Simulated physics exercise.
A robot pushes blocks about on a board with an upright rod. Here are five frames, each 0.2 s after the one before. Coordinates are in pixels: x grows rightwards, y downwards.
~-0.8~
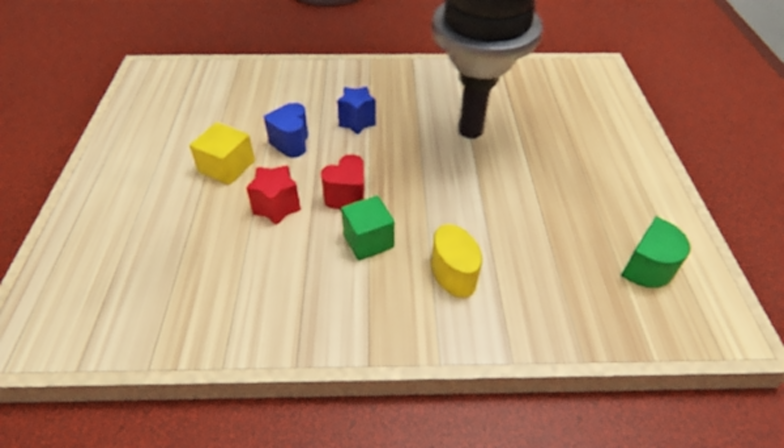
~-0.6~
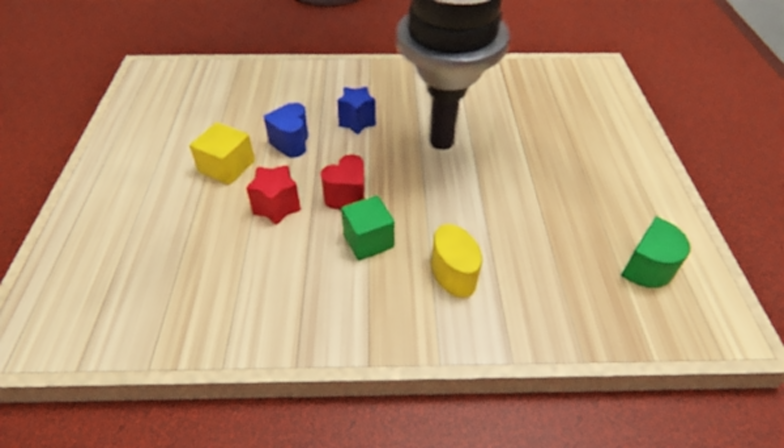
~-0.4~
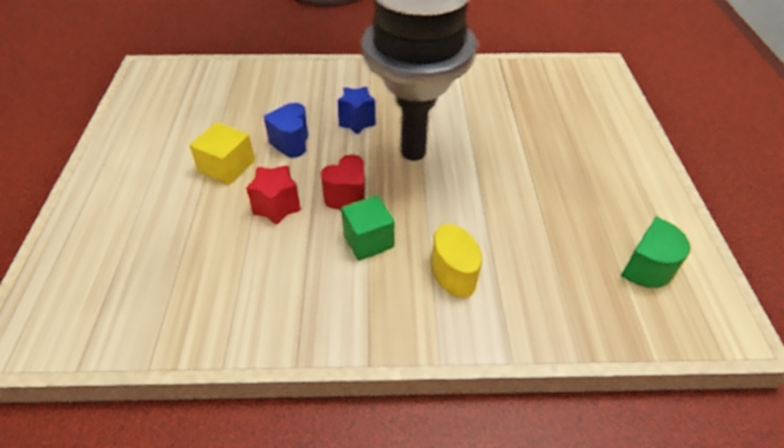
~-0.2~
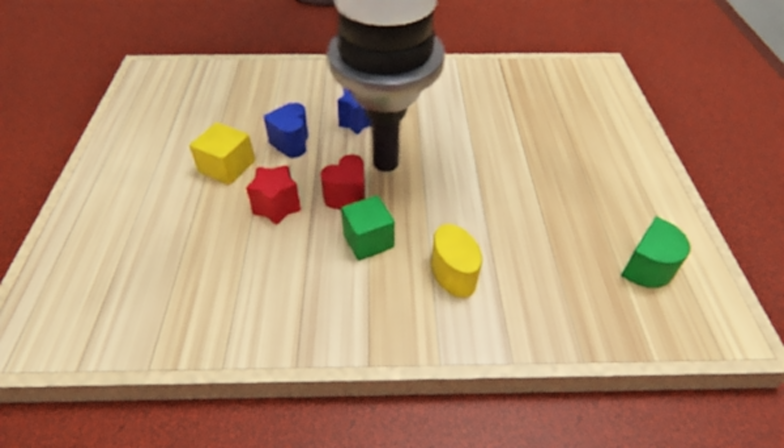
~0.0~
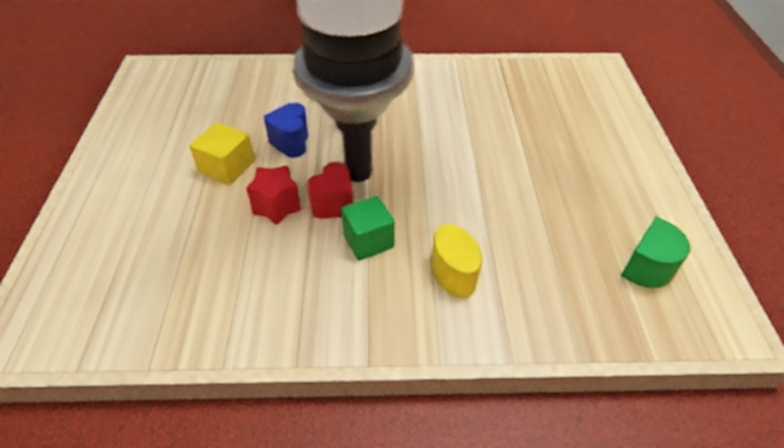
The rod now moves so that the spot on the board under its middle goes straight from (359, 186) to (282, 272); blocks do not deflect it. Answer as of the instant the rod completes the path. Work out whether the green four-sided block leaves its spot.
Once the rod is done, the green four-sided block remains in the old spot.
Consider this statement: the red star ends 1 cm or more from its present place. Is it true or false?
False
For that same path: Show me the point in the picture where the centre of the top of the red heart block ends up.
It will likely be found at (230, 254).
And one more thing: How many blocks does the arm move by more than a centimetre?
Counting only shifts above 1 cm, I get one block.
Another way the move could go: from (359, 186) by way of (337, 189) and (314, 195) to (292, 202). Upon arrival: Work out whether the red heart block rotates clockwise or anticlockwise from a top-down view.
Answer: Anticlockwise.
What follows on the original path. One third of the way, rod at (334, 200); red heart block at (301, 205).
Two thirds of the way, rod at (309, 228); red heart block at (268, 231), turned 25° clockwise.
At the end, rod at (279, 260); red star still; red heart block at (230, 254), turned 55° clockwise; green four-sided block still.
